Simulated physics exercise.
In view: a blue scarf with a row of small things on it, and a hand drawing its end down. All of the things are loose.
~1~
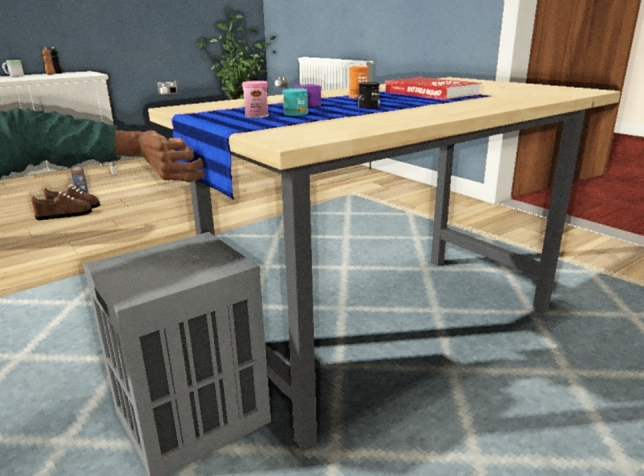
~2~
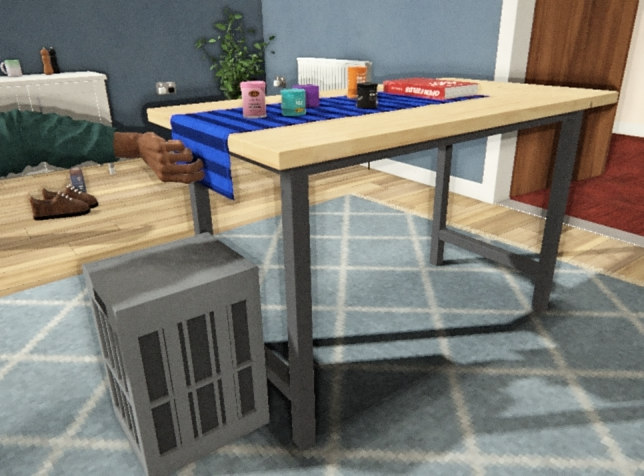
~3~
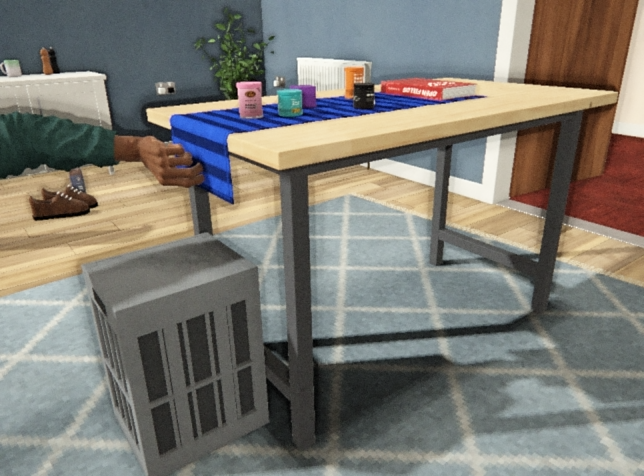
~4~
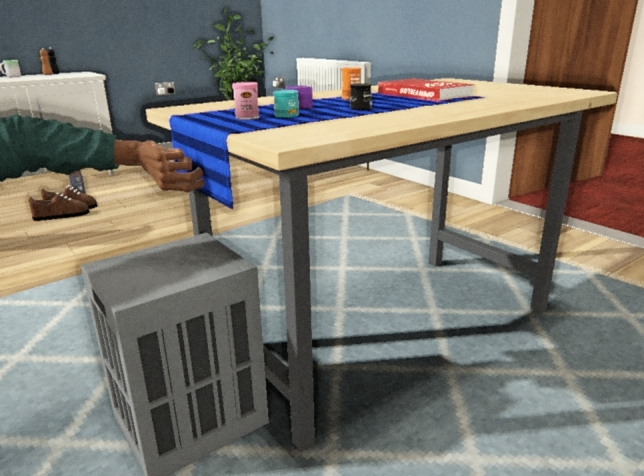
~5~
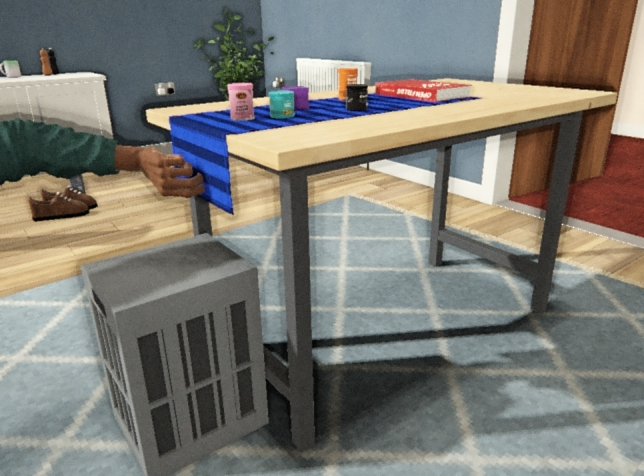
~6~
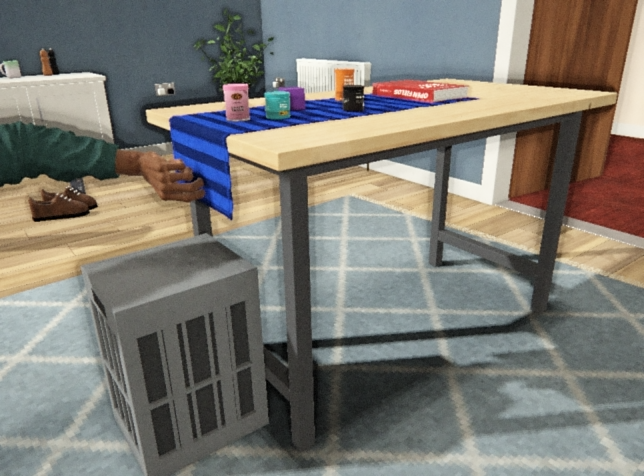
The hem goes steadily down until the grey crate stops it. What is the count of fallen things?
Fallen count: One.
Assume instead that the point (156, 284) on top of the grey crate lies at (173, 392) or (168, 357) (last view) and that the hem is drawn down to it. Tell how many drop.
Respectively 4 and 3.
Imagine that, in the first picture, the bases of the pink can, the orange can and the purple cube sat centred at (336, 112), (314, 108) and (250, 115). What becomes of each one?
The pink can is still on top, the orange can is still on top, the purple cube is off the top.
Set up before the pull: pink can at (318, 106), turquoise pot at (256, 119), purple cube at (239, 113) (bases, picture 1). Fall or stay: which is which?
Result - pink can still up, turquoise pot down, purple cube down.
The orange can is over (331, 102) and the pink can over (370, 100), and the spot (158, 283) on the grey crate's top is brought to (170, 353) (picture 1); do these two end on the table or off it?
Result: Orange can still there, pink can still there.
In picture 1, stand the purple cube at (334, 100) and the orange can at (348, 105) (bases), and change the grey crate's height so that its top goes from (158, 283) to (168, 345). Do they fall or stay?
Outcome for the purple cube: It stays. Outcome for the orange can: It stays.
A little later, hem near (205, 224); all still up.
Next, hem on the crate; pink can gone.
When it is over, hem on the crate; pink can gone. The table loses one.
